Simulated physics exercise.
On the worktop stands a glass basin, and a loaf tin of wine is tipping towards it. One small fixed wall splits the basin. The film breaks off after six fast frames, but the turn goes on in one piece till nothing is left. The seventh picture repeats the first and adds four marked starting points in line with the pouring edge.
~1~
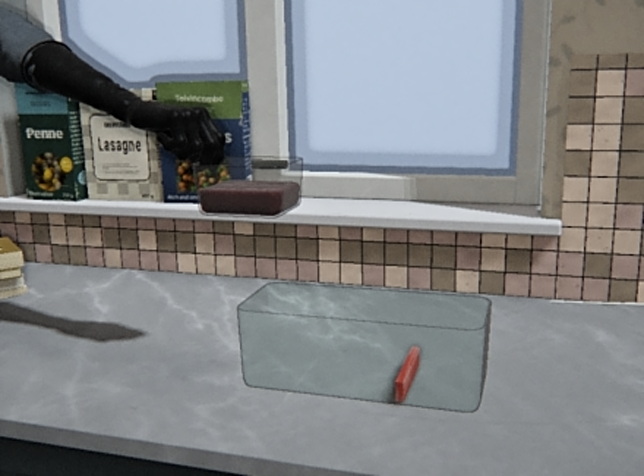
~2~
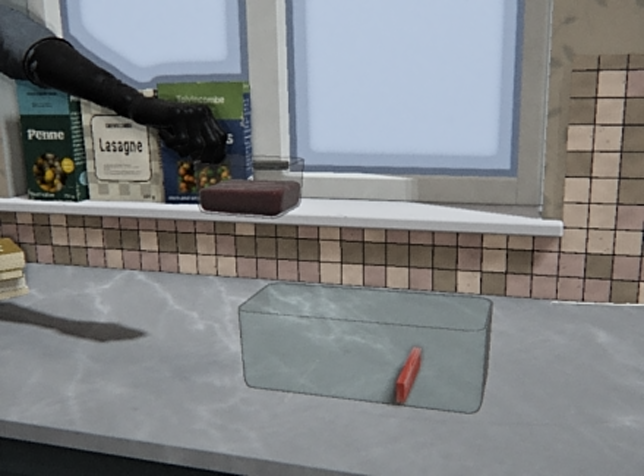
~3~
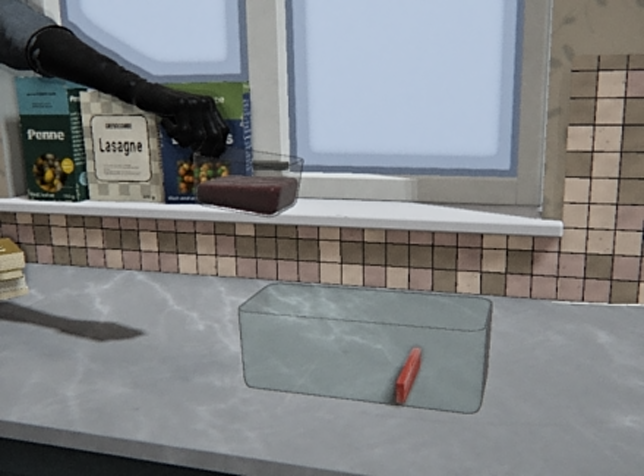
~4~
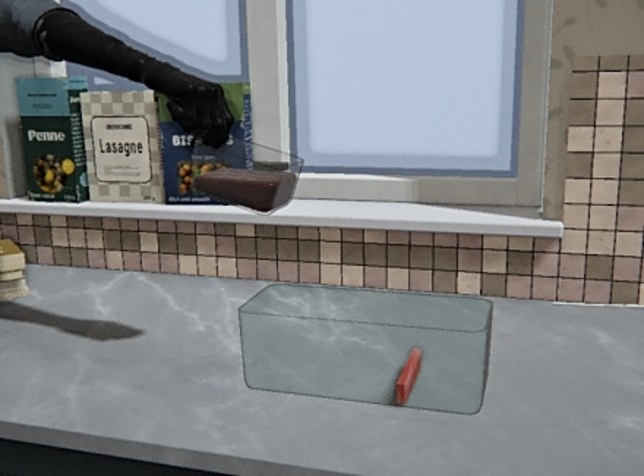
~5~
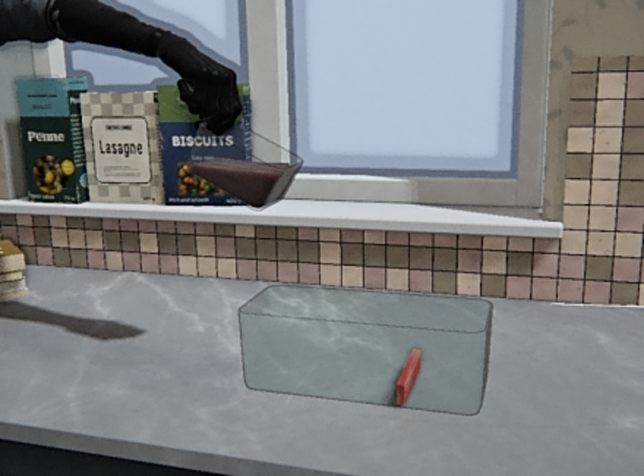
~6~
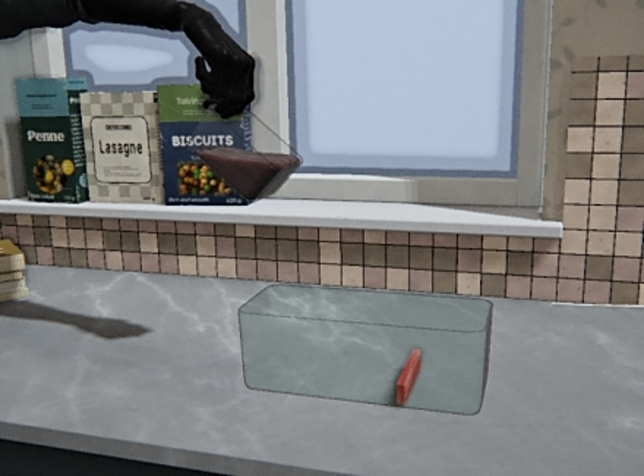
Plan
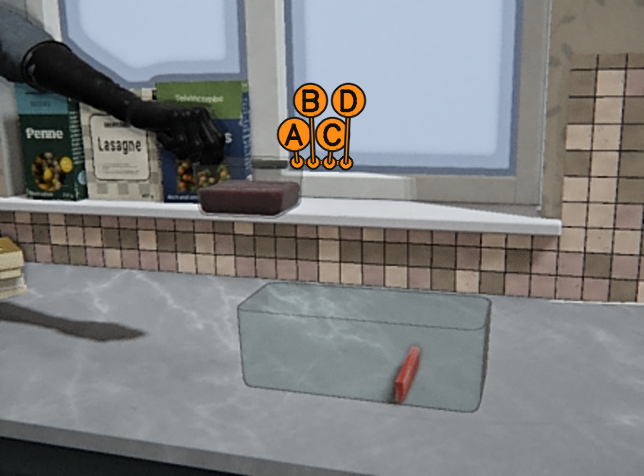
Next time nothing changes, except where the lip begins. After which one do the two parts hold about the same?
Dot C does it best.
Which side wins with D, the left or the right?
The right one.
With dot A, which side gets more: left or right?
The left side.
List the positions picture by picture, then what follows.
The first picture shows upright, lip at (292, 162); basin from (244, 383) to (480, 411); top of the wall at (408, 363); nothing has left yet.
The second picture shows upright, lip at (293, 162); nothing has left yet.
The third picture shows tipped about 7°, lip at (293, 163); nothing has left yet.
The fourth picture shows tipped about 16°, lip at (293, 163); nothing has left yet.
The fifth picture shows tipped about 27°, lip at (293, 164); nothing has left yet.
The sixth picture shows tipped about 40°, lip at (293, 164); nothing has left yet.
In orange, A at (297, 162); B at (313, 162); C at (329, 162); D at (345, 162).
For dot A, about 82 % ends left of the wall and 15 % right of it; 3 % is lost outside.
For dot B, about 85 % ends left of the wall and 12 % right of it; 3 % is lost outside.
For dot C, about 50 % ends left of the wall and 48 % right of it.
For dot D, about 18 % ends left of the wall and 80 % right of it.
